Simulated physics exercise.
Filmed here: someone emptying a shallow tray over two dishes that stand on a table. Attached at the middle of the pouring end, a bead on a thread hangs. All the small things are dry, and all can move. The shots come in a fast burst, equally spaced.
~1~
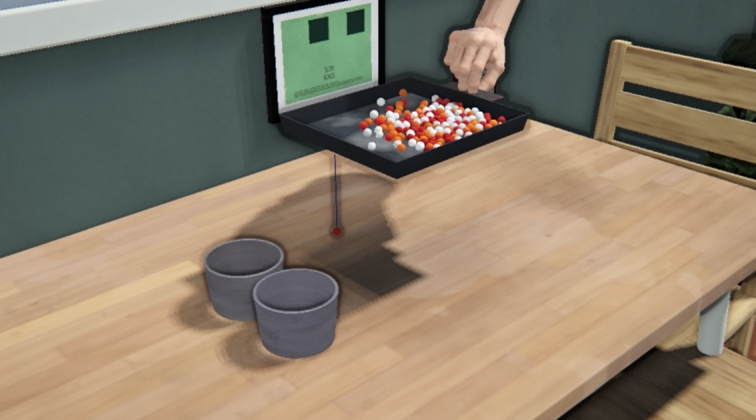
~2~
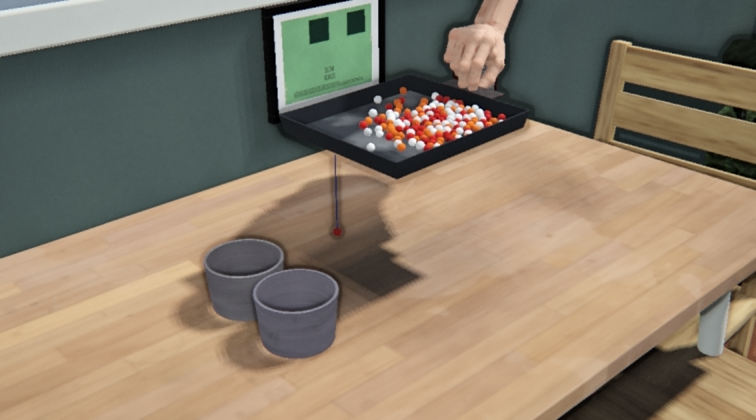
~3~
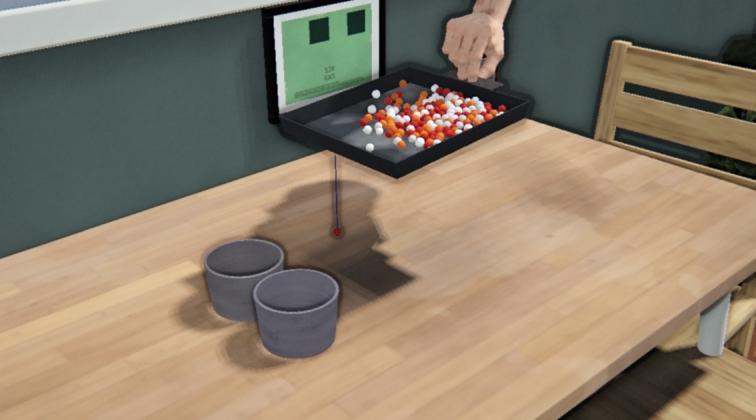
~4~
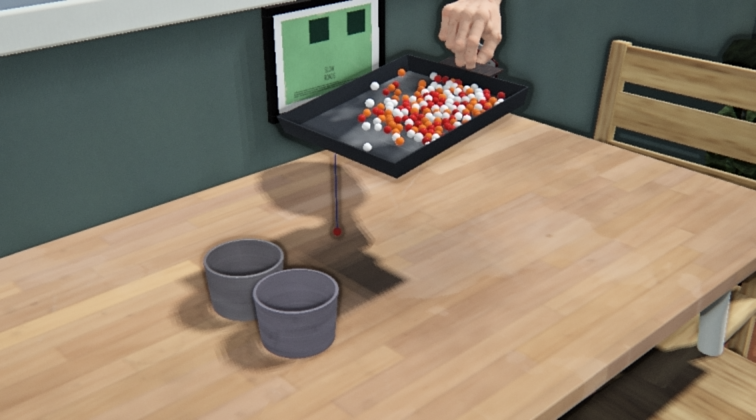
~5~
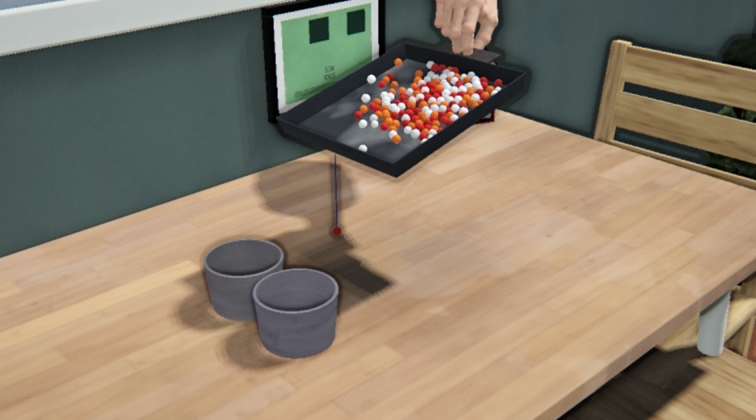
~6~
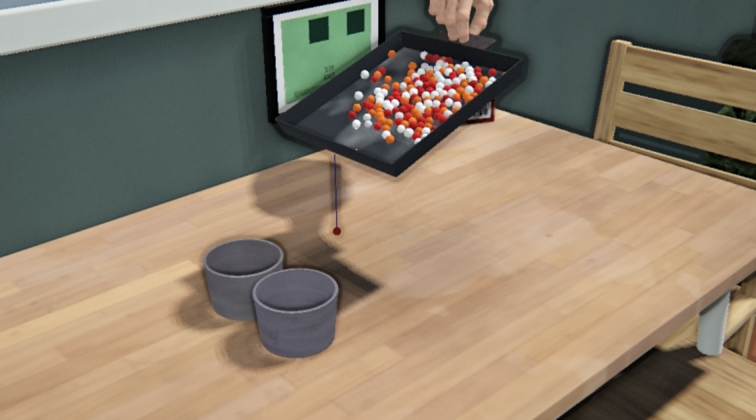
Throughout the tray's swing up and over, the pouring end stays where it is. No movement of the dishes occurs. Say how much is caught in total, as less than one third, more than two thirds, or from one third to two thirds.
The share caught will be small, beneath a third of the load.
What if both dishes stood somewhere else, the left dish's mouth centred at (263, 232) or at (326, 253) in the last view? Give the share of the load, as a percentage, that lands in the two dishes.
First placement: Some 70 %; second placement: Some 30 %.
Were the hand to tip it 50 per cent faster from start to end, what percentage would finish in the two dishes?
It would be around 30 per cent.
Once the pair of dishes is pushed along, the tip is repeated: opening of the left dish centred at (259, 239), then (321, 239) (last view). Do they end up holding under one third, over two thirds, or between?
For the first try it's more than two thirds, and for the second it's under a third.
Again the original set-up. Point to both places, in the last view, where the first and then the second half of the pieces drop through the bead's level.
About (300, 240) to begin with, then about (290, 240).
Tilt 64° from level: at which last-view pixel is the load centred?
Roughly at (335, 141).
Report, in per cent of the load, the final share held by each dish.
Left dish about 10 per cent, right dish about 10 per cent.
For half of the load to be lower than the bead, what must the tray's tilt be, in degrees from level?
105°.
Soon after the last picture, tray tipped steeply; most on the tray; a stray few in the right dish; a stray few in the left dish; a stray few outside both; a small part in the air.
A little later, tray tipped past a quarter turn; about a quarter on the tray; a small part in the right dish; a stray few in the left dish; about a third outside both; about a third in the air.
Later still, tray tipped past a quarter turn; a small part in the right dish; a small part in the left dish; most outside both.
By the end, tray tipped past a quarter turn; a small part in the right dish; a small part in the left dish; most outside both.
